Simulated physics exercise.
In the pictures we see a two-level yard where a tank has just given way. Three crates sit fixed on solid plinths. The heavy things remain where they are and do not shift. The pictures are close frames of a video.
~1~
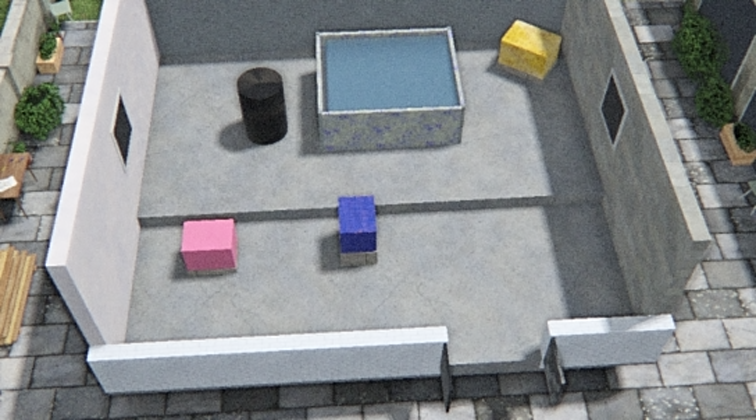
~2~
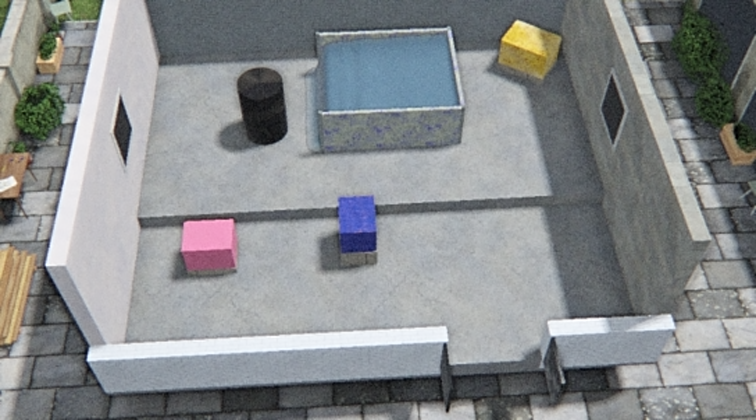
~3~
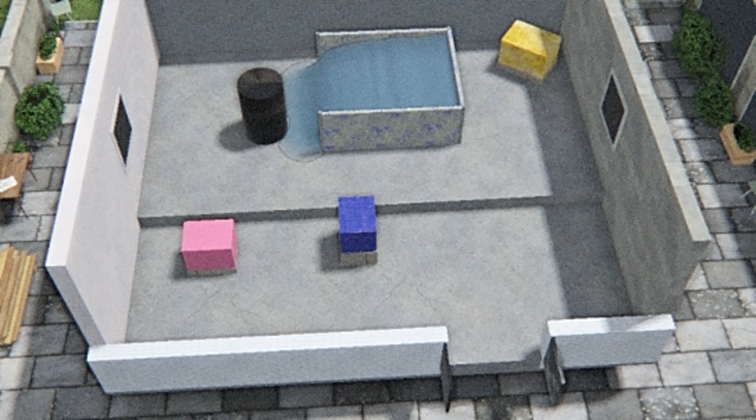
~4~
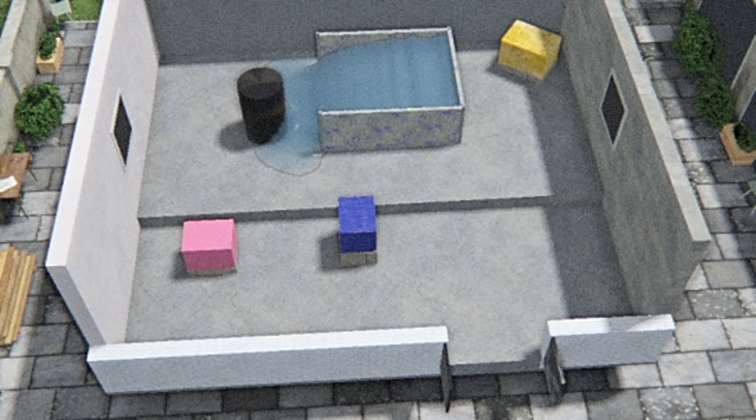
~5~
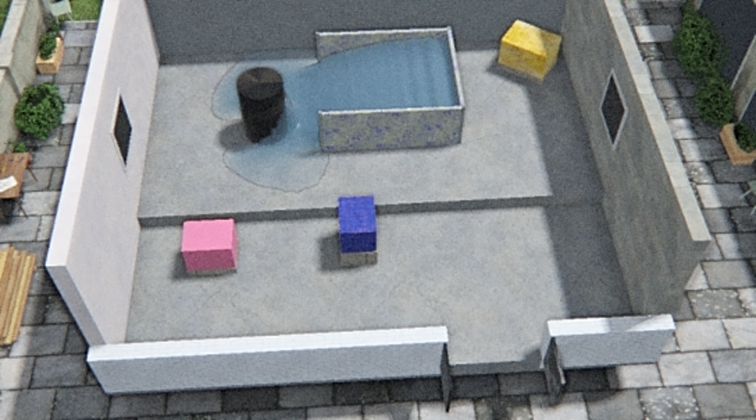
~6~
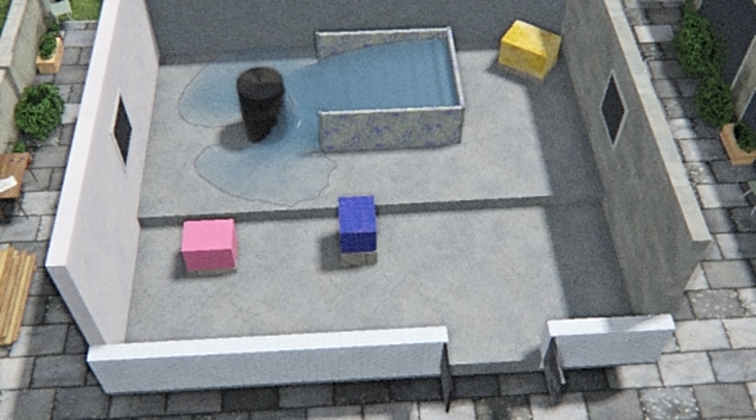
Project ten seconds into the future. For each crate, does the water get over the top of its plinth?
Result: Looks like the pink crate is within reach of the water; looks like the yellow crate is out of reach of the water; looks like the blue crate is out of reach of the water.
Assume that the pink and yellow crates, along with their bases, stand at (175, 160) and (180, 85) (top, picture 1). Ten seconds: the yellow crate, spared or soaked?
The yellow crate simply gets reached.
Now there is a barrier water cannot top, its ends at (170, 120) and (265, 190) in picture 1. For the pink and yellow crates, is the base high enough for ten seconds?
In short: Pink takes water; yellow is soaked.
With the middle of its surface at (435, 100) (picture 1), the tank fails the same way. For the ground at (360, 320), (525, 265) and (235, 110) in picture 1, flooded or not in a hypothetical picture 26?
As listed: Not flooded, not flooded, flooded.
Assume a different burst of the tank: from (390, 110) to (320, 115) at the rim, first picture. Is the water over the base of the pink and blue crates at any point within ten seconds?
I expect pink goes wet while blue goes wet.
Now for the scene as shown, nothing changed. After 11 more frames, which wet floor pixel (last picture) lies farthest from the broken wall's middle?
Somewhere around (122, 370).
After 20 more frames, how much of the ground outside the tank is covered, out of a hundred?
Near 50 in a hundred.
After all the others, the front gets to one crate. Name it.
The answer here is the yellow one.
A moment on, water covers 30 % of the floor; the pink crate water round its plinth, the yellow crate not reached, the blue crate not reached.
Next, water covers 40 % of the floor; the pink crate water round its plinth, the yellow crate not reached, the blue crate water round its plinth.
Then, water covers 50 % of the floor; the pink crate water round its plinth, the yellow crate not reached, the blue crate water round its plinth.
Later, water covers 70 % of the floor; the pink crate water round its plinth, the yellow crate water round its plinth, the blue crate water round its plinth.
In the end, water covers 80 % of the floor; the pink crate was topped, the yellow crate stayed above the water, the blue crate stayed above the water.
